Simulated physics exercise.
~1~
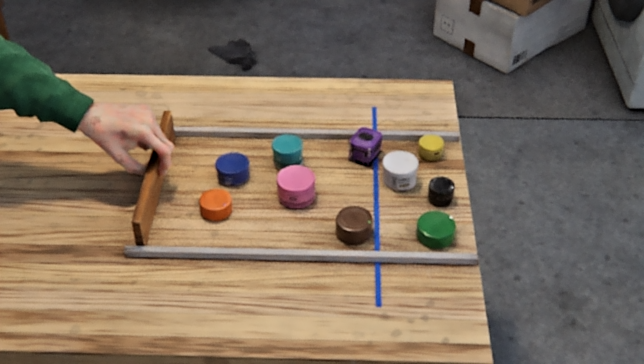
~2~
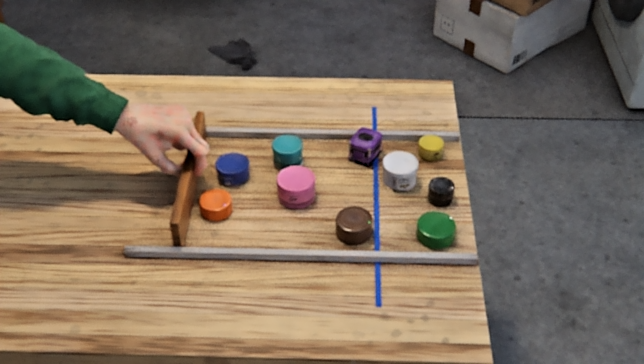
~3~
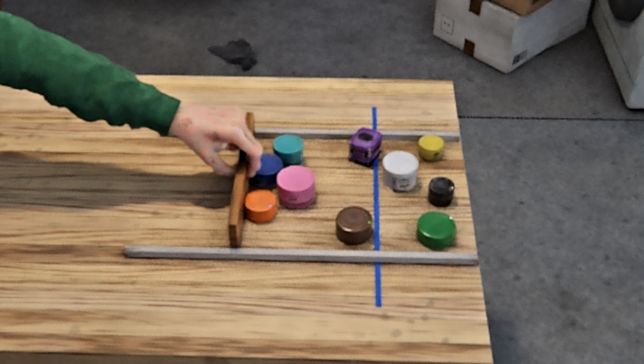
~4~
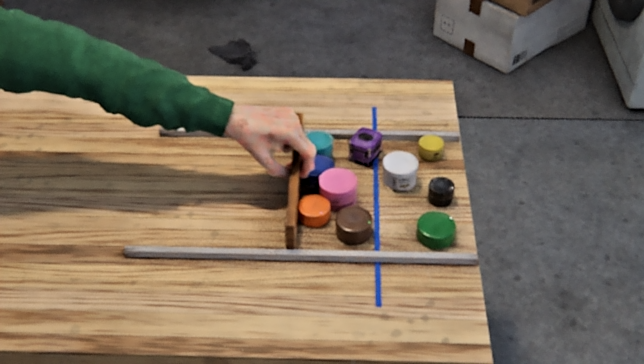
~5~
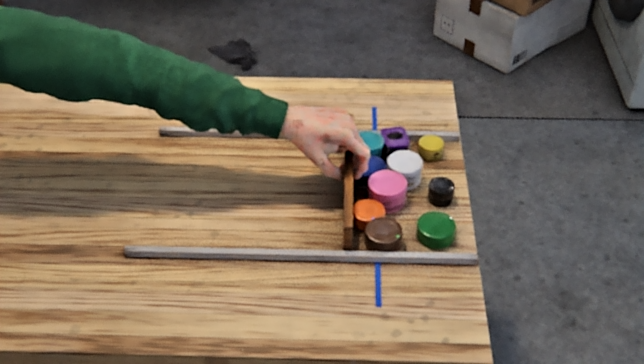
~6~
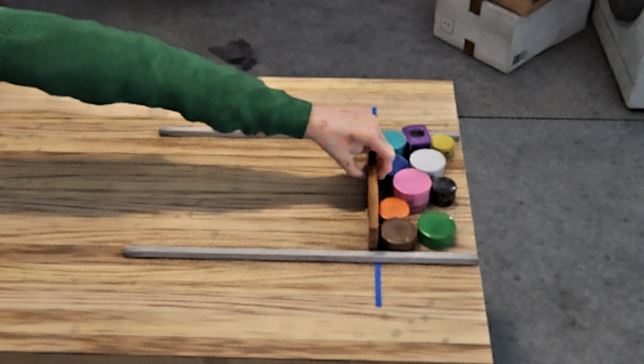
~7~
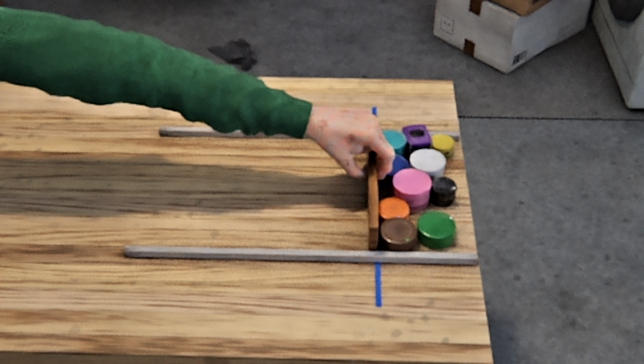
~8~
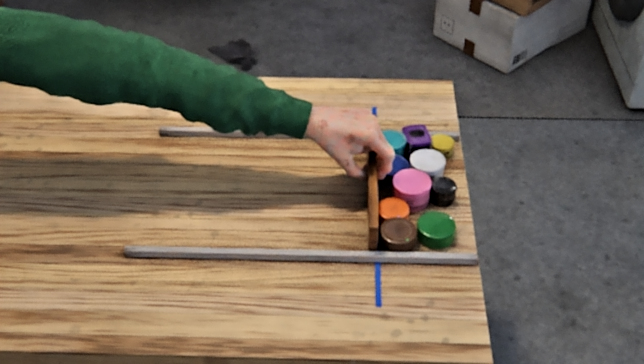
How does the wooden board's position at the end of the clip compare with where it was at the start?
At the start the board stands near the left end of the rails, well to the left of the blue tape. By the end it has been pushed right and stands at the tape, with the lids and pots crowded on its right side.
